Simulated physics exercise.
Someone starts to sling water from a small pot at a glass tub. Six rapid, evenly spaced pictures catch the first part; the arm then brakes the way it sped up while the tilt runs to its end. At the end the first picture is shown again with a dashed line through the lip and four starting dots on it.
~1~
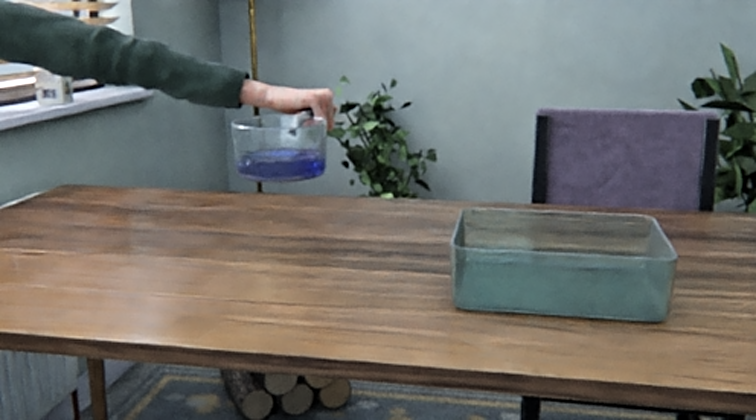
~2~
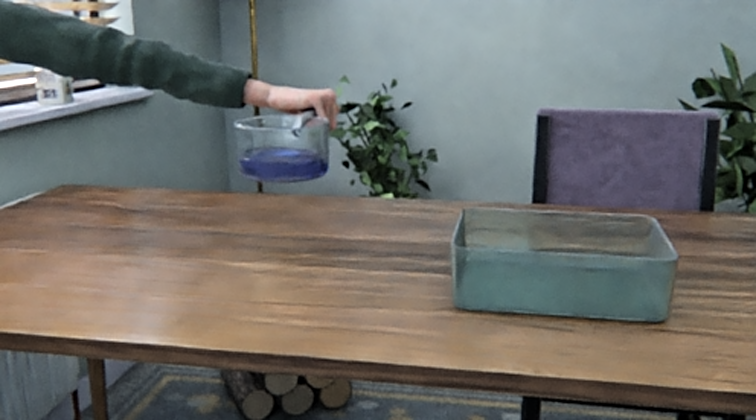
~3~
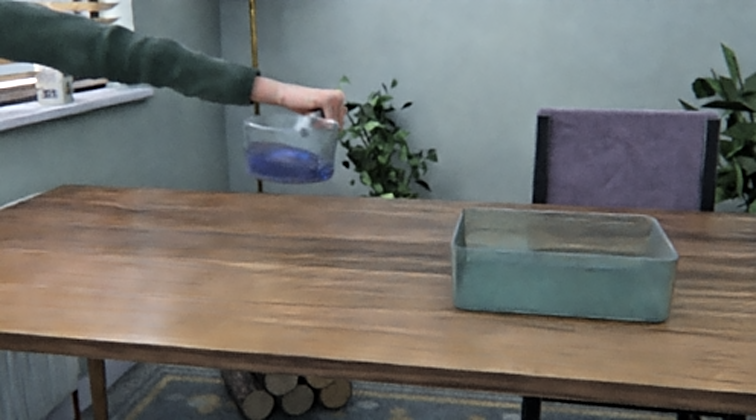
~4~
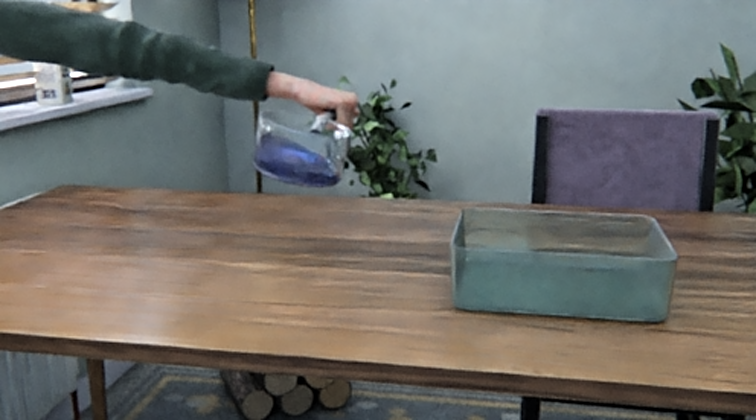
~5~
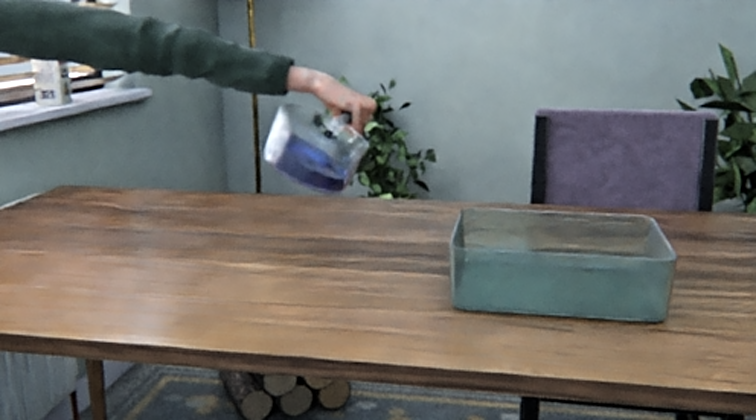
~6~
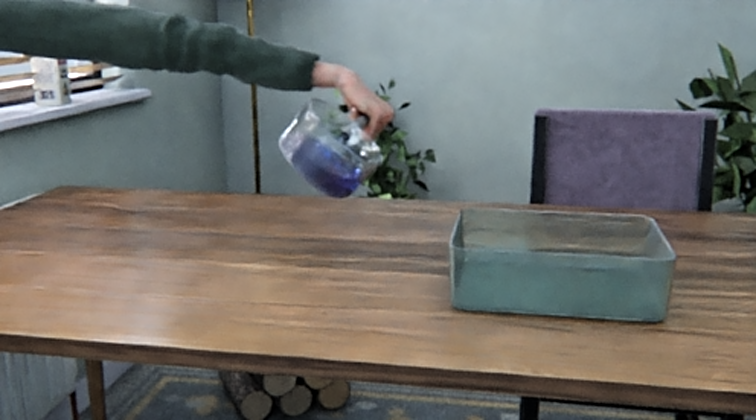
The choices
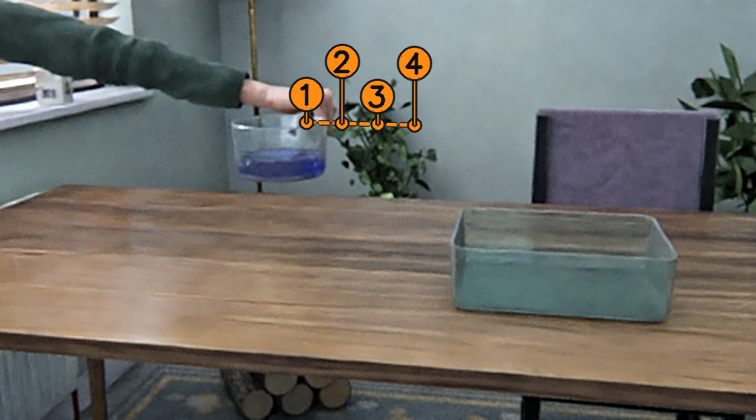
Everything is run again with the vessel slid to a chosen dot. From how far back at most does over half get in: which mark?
Choose 2.
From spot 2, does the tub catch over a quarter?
Yes.
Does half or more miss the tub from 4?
No, not at all.
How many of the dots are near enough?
Three of the four.
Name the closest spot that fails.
That would be 1.
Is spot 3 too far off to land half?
No, not at all.
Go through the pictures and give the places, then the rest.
Upright, lip at (323, 122); tub from (452, 306) to (668, 320); nothing has left yet.
Upright, lip at (326, 123); nothing has left yet.
Tipped about 4°, lip at (336, 127); nothing has left yet.
Tipped about 13°, lip at (349, 135); nothing has left yet.
Tipped about 26°, lip at (365, 146); nothing has left yet.
Tipped about 41°, lip at (380, 161); nothing has left yet.
On the marked copy, 1 at (306, 122); 2 at (342, 123); 3 at (377, 124); 4 at (414, 125).
If 1 is chosen, about 22 % lands in the tub, 75 % falls short and 3 % goes beside or beyond.
If 2 is chosen, about 67 % lands in the tub, 23 % falls short and 10 % goes beside or beyond.
If 3 is chosen, about 86 % lands in the tub, 2 % falls short and 12 % goes beside or beyond.
If 4 is chosen, about 78 % lands in the tub, 5 % falls short and 18 % goes beside or beyond.
